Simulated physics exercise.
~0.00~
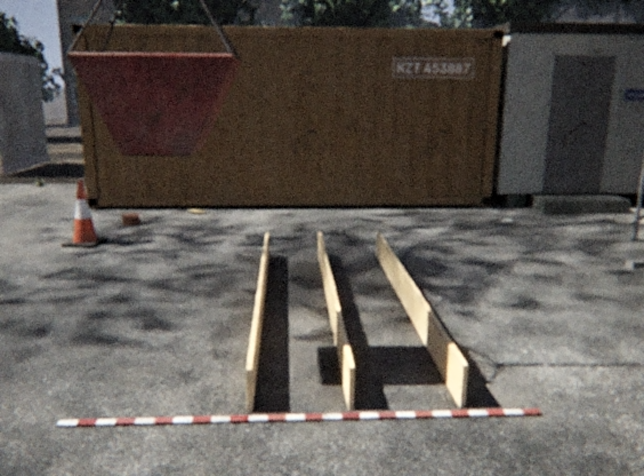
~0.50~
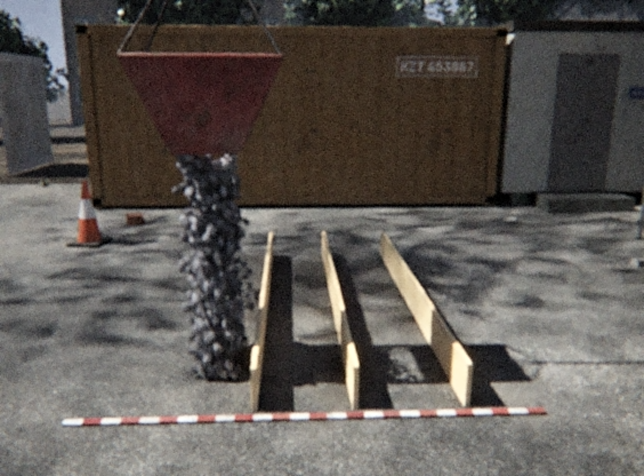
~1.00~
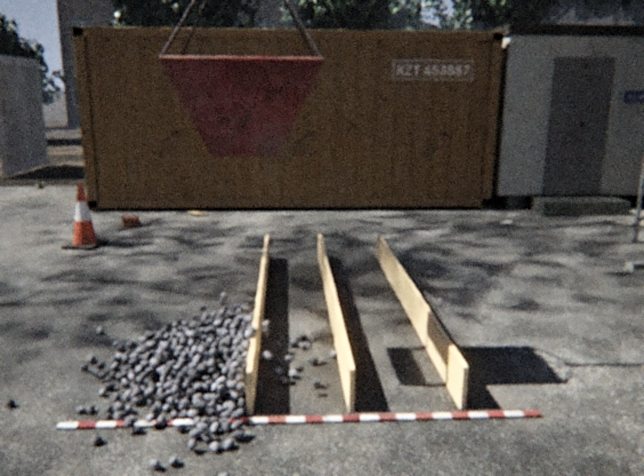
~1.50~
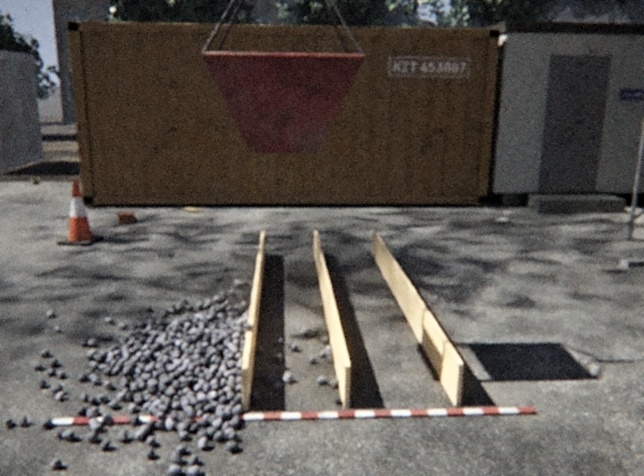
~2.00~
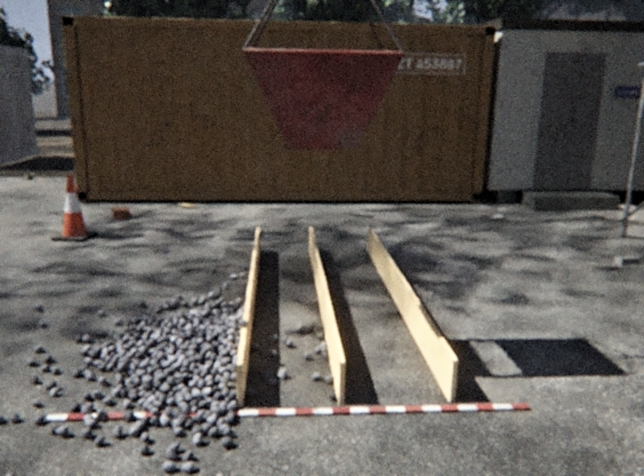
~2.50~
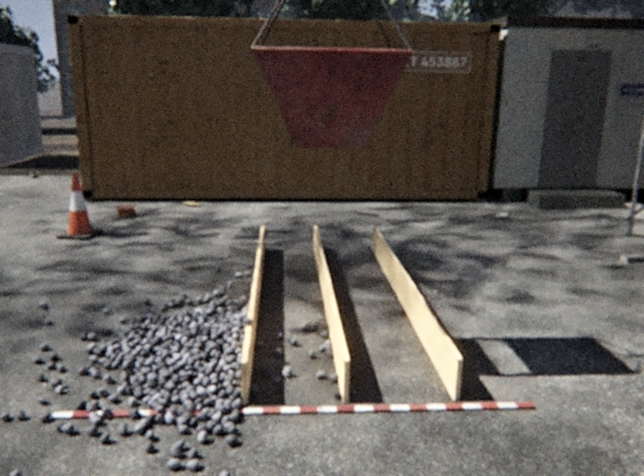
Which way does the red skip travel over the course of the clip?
The red skip travels to the right, passing in front of the brown container.
